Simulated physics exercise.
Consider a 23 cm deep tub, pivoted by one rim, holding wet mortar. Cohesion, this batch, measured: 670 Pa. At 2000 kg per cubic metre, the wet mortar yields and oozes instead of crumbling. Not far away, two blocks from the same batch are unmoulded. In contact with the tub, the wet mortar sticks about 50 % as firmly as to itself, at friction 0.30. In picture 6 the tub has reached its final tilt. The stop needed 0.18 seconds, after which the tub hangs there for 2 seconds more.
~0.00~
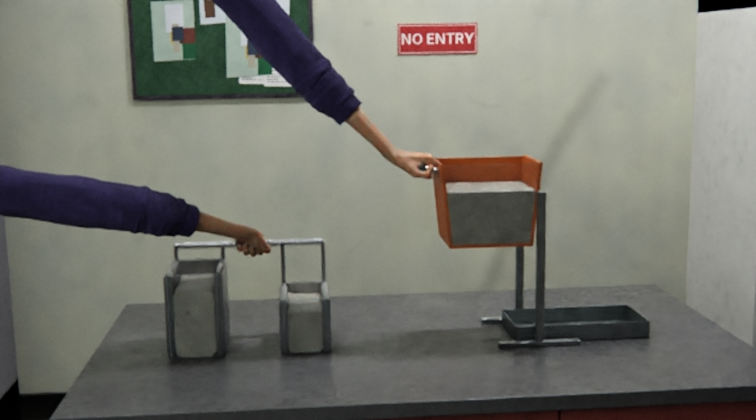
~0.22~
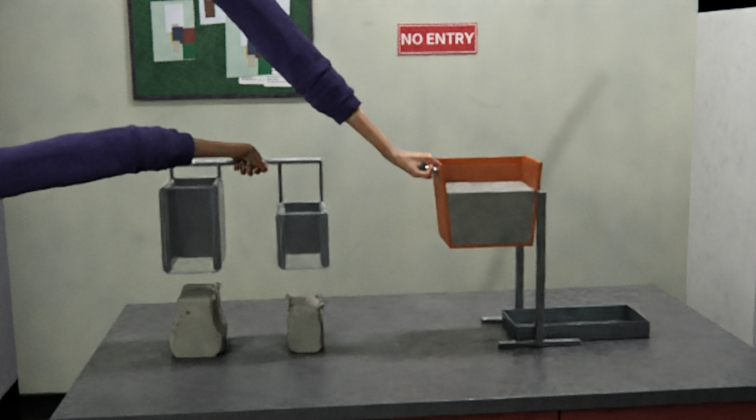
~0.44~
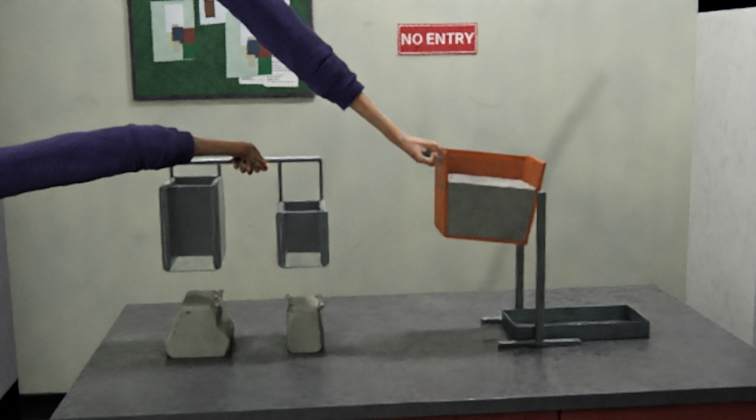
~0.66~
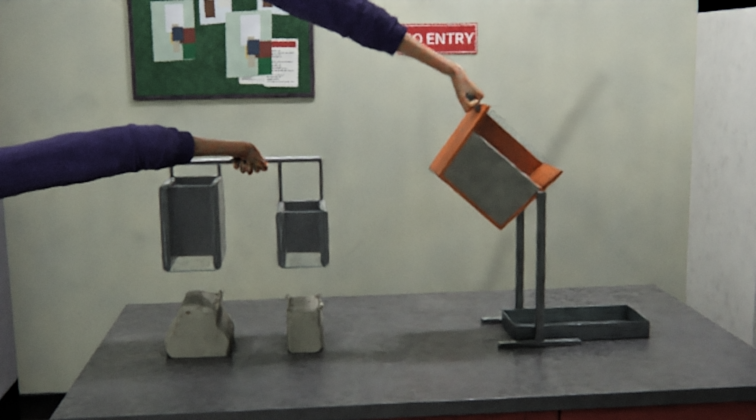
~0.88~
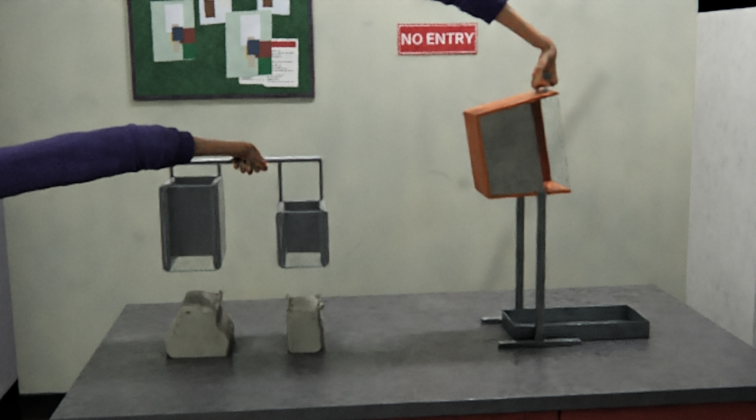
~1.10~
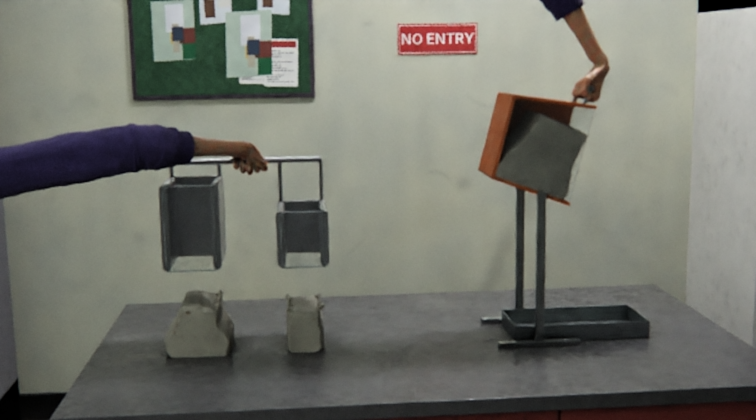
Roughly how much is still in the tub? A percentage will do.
I would say about 0 percent.
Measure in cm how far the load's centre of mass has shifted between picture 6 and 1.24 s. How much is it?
Around 11 cm.
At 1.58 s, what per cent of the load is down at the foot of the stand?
Down at that time: Approx. 65 %.
After 1.24 s, the tub is at 105 degrees and holds 53 %.
After 1.41 s, the tub is at 105 degrees and holds 30 %.
After 1.58 s, the tub is at 105 degrees and holds 13 %.
After 1.75 s, the tub is at 105 degrees and holds 0 %.
After 3.10 s, at the end, the tub is at 105 degrees and holds 0 %.
